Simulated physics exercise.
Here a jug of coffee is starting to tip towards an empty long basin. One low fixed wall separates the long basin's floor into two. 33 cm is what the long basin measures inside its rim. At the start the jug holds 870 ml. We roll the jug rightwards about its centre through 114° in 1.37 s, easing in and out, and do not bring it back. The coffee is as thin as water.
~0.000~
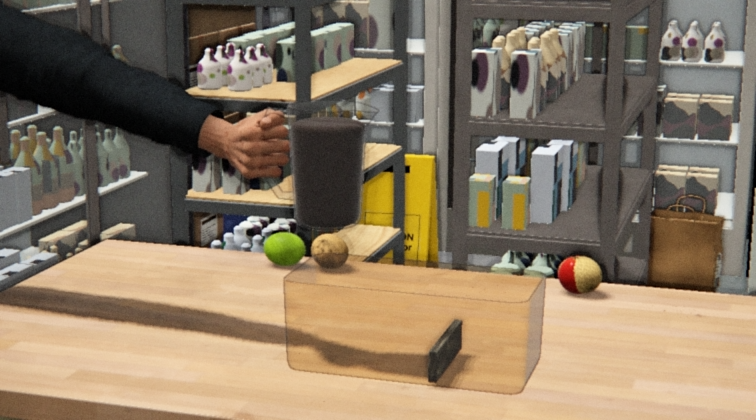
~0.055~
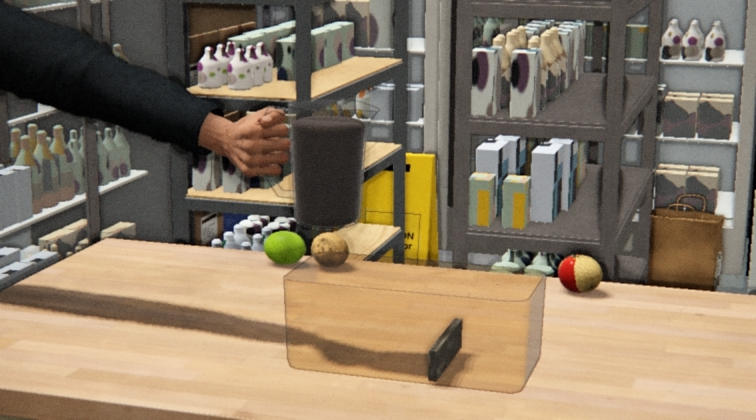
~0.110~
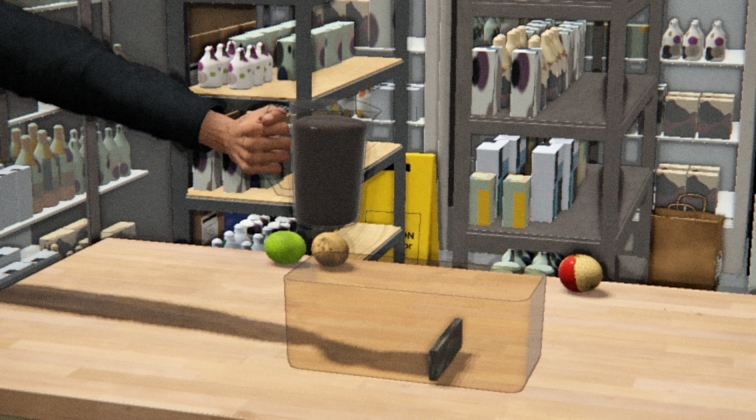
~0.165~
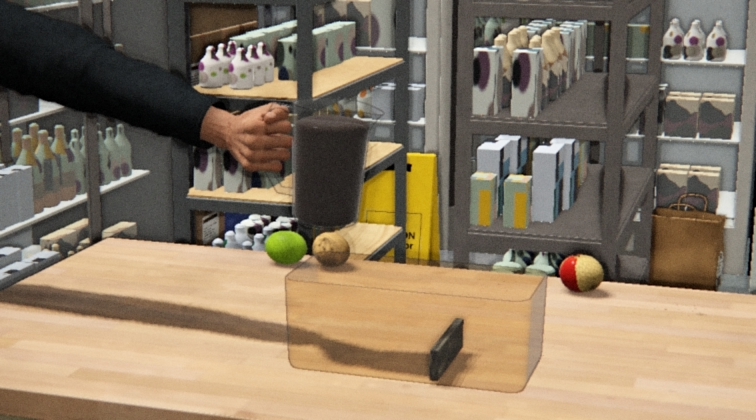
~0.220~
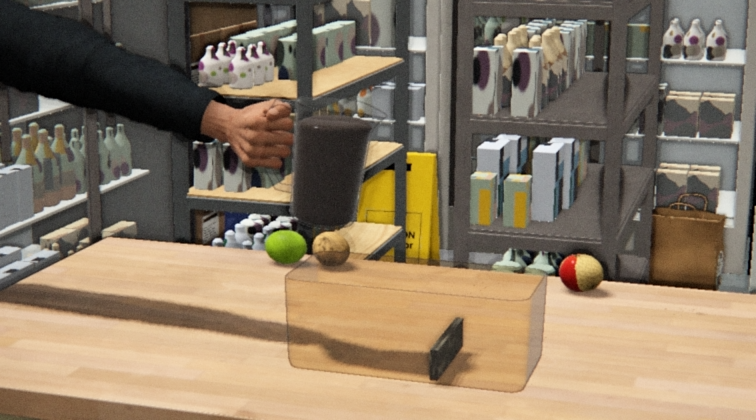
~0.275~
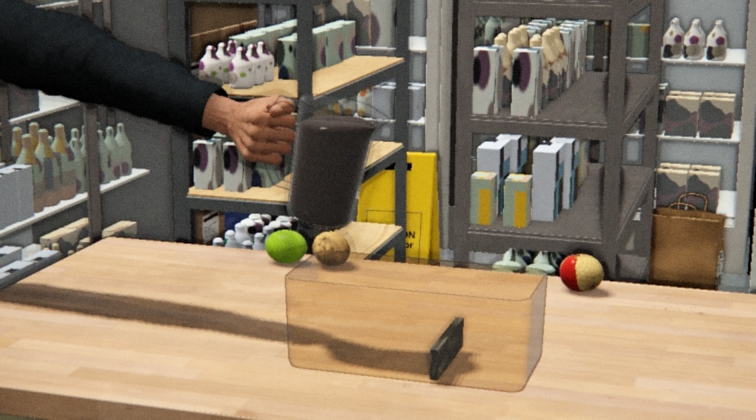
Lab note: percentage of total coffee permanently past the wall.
Approx. 40 %.
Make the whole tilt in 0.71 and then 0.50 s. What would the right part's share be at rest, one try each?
In order, 20 and 15 per cent.
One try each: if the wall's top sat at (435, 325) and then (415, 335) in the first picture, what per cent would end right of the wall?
Some 60 in a hundred, then some 80 in a hundred.
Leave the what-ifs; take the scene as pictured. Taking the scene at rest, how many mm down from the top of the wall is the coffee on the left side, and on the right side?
Left: Roughly 26 mm; right: Roughly 22 mm.
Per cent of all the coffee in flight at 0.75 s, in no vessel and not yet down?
I'd say close to 12 per cent.
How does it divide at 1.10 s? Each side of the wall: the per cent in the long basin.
20 per cent left and 32 right, roughly.
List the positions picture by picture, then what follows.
In the first picture, tilt 0°; pouring edge (379, 110); surface from (295, 121) to (366, 125); the long basin's rim runs from (300, 267) to (537, 289); the wall's top is at (446, 336).
In the second picture, tilt 0°; pouring edge (380, 109); surface from (295, 120) to (367, 124).
In the third picture, tilt 2°; pouring edge (381, 110); surface from (297, 119) to (368, 124).
In the fourth picture, tilt 4°; pouring edge (384, 113); surface from (299, 119) to (370, 125).
In the fifth picture, tilt 7°; pouring edge (387, 115); surface from (301, 120) to (373, 125).
In the sixth picture, tilt 11°; pouring edge (390, 120); surface from (303, 121) to (377, 126).
Then, 0.75 s in, the tilt is 66° and 85 per cent is still to pour, 1 is left of the wall and 3 right of it.
Then, 1.10 s in, the tilt is 104° and 32 per cent is still to pour, 20 is left of the wall and 31 right of it.
Then, 1.47 s in, the tilt is 114° and 0 per cent is still to pour, 57 is left of the wall and 38 right of it.
Then, 1.87 s in, the tilt is 114° and 0 per cent is still to pour, 58 is left of the wall and 39 right of it.
Finally, 58 per cent lies left of the wall, 40 right of it and 2 outside.
